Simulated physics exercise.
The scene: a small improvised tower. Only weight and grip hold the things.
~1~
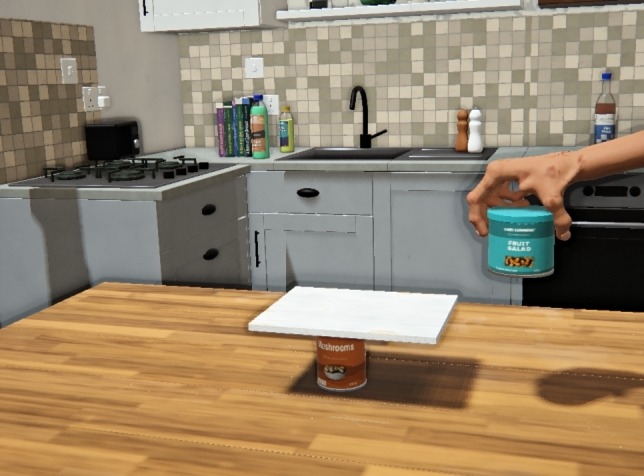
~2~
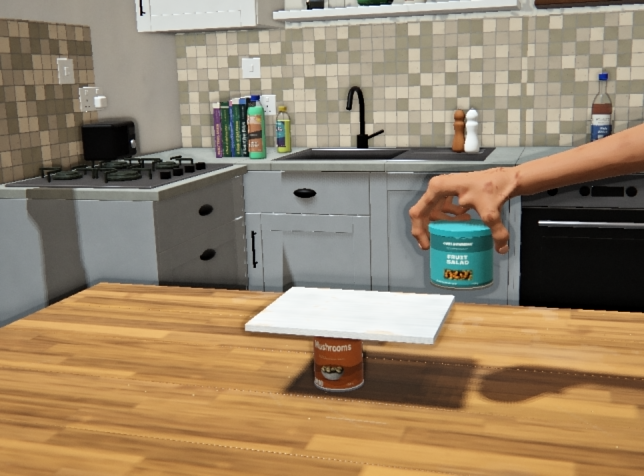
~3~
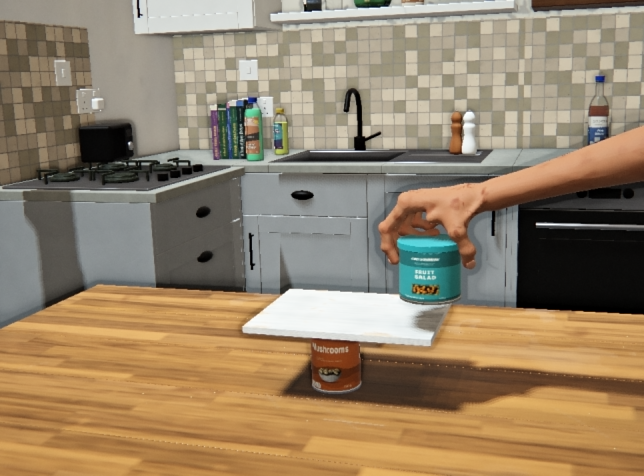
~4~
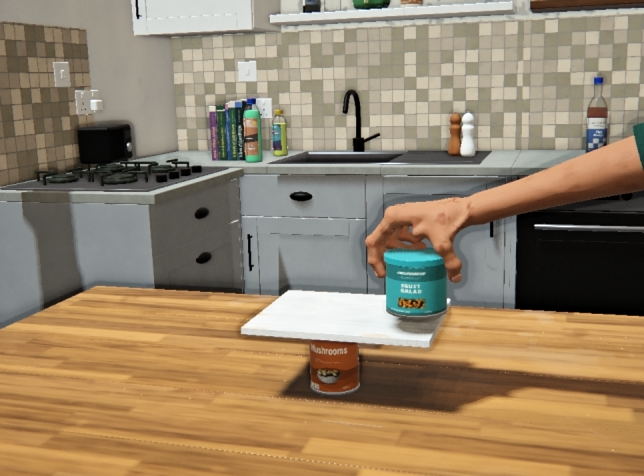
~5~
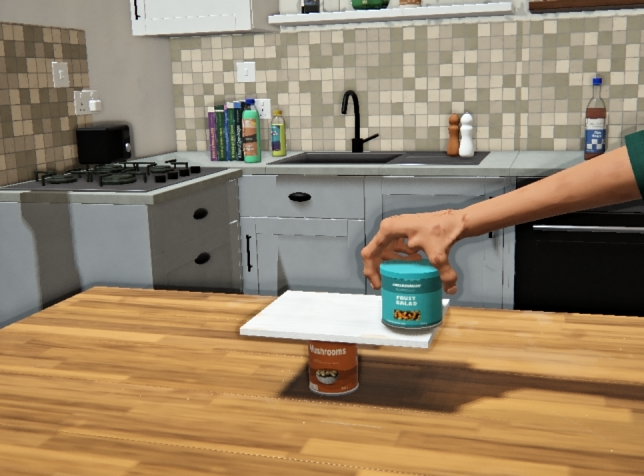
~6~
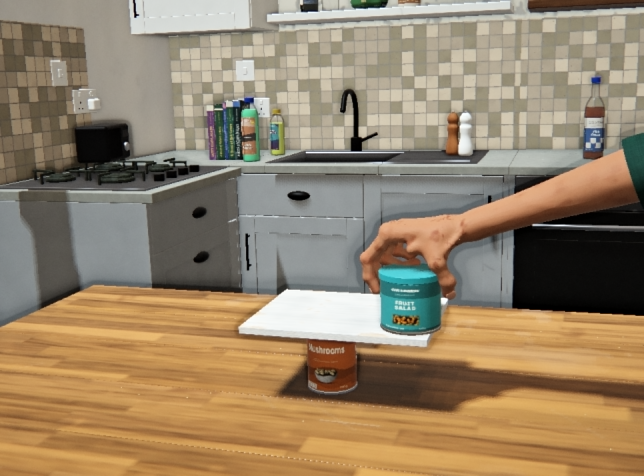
A hand carrying a turquoise tin leftward and lowering it onto the right side of a white board atop an orange tin.
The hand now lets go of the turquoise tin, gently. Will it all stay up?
In the end the stack loses its balance.
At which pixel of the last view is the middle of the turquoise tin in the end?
At about (464, 376).
Then, 0.30 s later than the last frame, turquoise tin now fallen; white board tilted by 50°.
Then, 0.60 s later than the last frame, white board tilted by 48°.
When it is over, fallen, turquoise tin; lying over in the stack, white board; orange tin as before. End places, in pixels of the last picture, turquoise tin near (464, 376). The stack comes apart.
